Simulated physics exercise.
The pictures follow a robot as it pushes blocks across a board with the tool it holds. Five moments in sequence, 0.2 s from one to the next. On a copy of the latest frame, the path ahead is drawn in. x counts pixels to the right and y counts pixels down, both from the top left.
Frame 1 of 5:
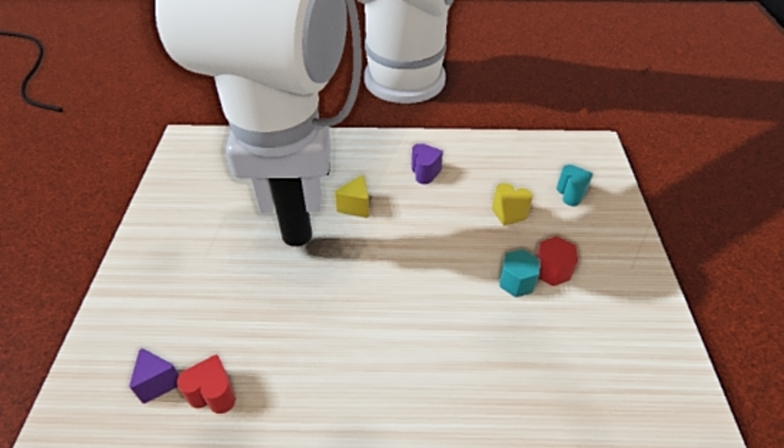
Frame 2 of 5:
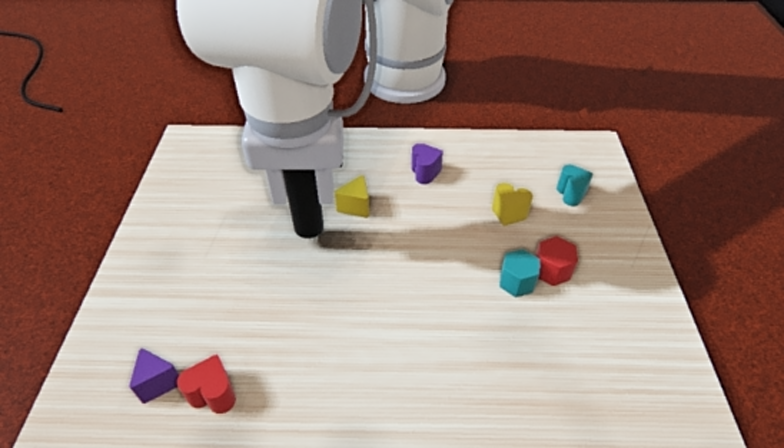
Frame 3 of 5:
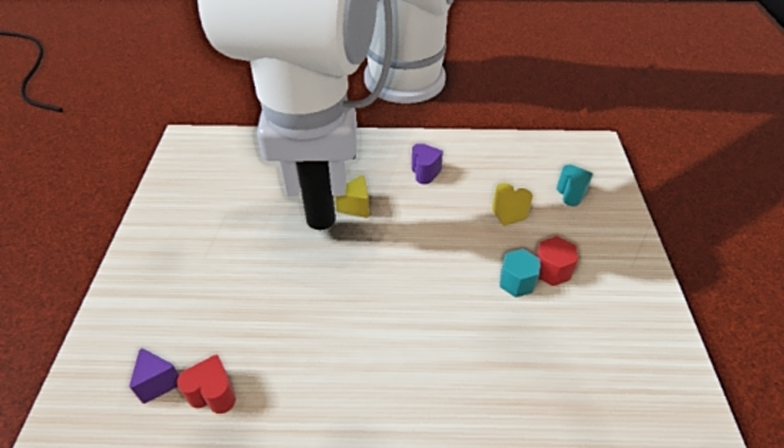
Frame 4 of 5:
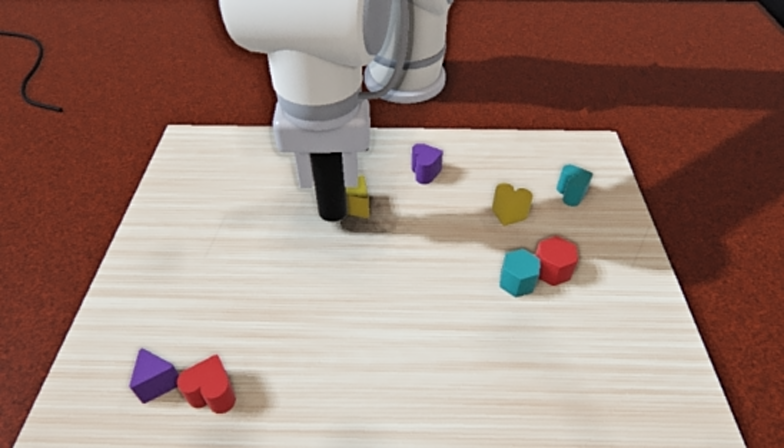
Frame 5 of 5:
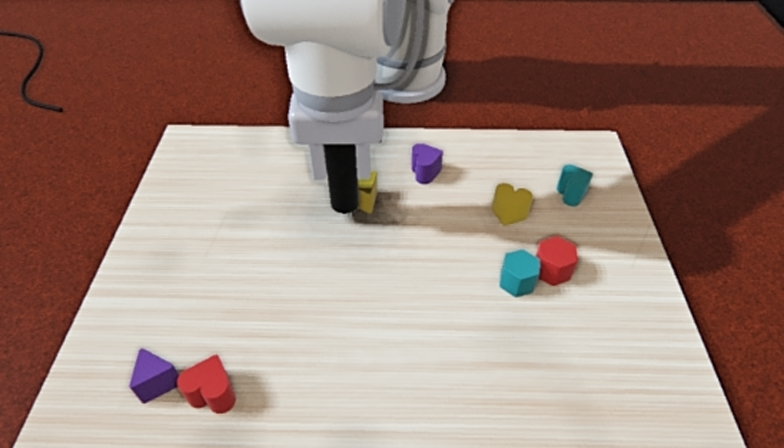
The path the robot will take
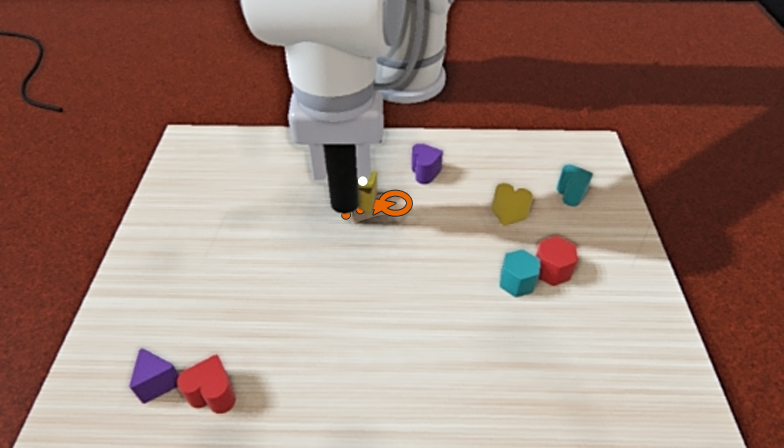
Robot arm sliding its black tool rightward and slightly away across a wooden board, nudging a yellow triangular block a little.
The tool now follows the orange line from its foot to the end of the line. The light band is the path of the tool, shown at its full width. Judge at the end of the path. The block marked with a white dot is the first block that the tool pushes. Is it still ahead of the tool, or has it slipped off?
At that point it is off to one side or behind.
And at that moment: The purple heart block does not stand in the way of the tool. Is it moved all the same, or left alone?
At the moment the path ends, the purple heart block still stands where it did.
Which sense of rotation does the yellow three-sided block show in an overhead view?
From overhead, anticlockwise.
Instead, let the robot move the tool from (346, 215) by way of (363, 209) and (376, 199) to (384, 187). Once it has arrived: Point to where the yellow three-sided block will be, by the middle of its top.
For the centre of its top, I'd go with (399, 154).
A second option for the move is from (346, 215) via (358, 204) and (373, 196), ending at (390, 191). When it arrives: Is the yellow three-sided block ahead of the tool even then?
Yes.
The line goes from (346, 215) by way of (370, 207) to (395, 203); the dot is on the yellow three-sided block.
The first path, step by step. Halfway along, tool (370, 195); yellow three-sided block (382, 171), turned 15° anticlockwise.
At the end, tool (396, 192); yellow three-sided block (391, 166), turned 35° anticlockwise; purple heart block unmoved.
